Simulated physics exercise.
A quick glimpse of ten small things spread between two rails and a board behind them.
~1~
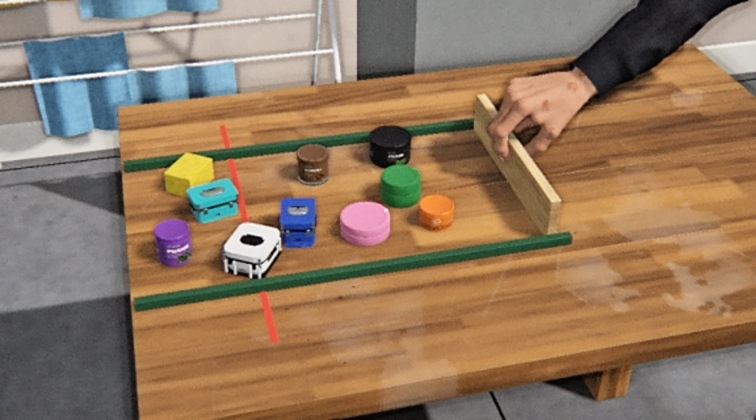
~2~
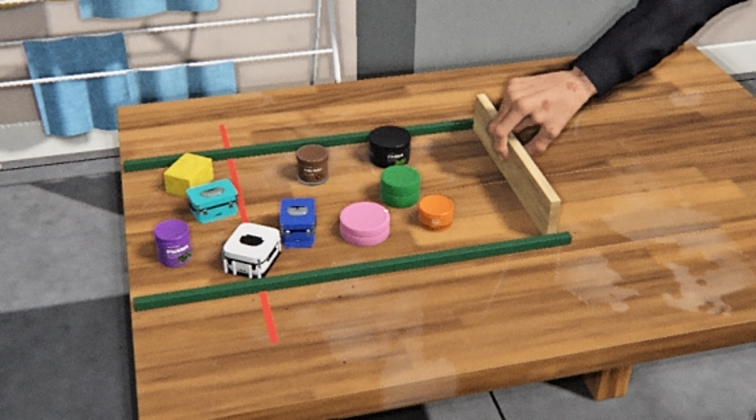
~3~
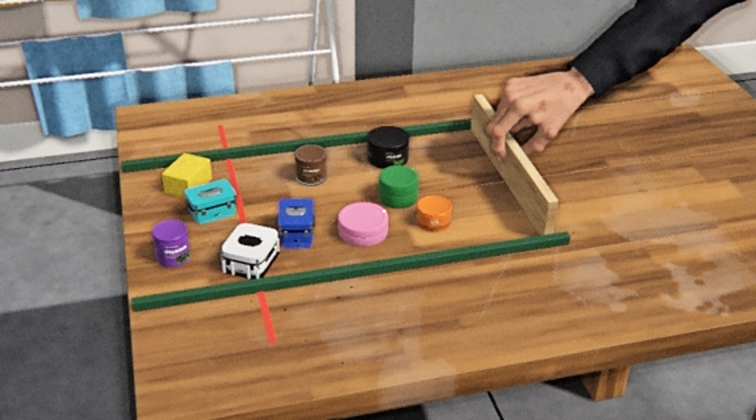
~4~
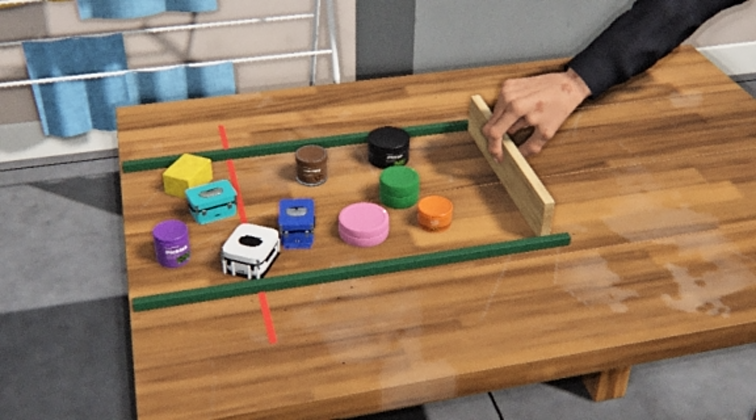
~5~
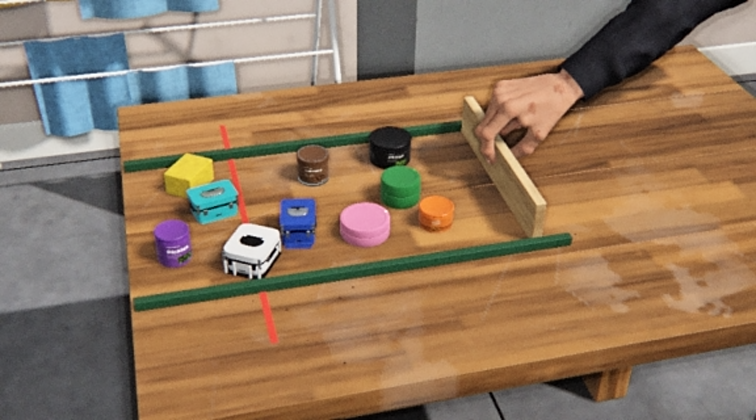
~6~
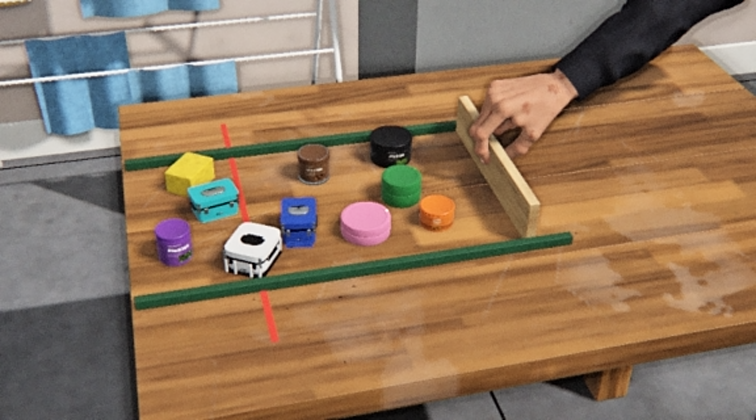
A hand in a dark sleeve slides a wooden board slightly to the left between two green rails on a wooden table, seen from above at an angle in a room with a drying rack. Purple, yellow, turquoise, white and blue items sit at left near a red line, with brown, black, green, pink and orange tubs nearer the board. The small items stay in place, and the view barely shifts.
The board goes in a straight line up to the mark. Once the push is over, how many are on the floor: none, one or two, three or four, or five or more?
On the floor: None.
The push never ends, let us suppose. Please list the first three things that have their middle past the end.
Order, earliest first: Purple tub, white case, turquoise case.
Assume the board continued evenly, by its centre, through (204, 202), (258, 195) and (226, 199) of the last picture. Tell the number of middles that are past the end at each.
Per position: 2 / 0 / 1.
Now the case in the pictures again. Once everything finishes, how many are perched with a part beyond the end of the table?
The number overhanging is 2.
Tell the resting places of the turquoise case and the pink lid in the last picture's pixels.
Looks like one lands around (182, 201), and the other around (196, 270).
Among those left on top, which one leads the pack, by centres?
That's the purple tub.
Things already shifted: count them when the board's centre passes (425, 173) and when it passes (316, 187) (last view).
One spot: 2. Other spot: 7.
Early on, none off yet; purple tub at rest near (174, 242); yellow block at rest near (190, 175); turquoise case at rest near (214, 202).
Finally, the number that fall off is zero.
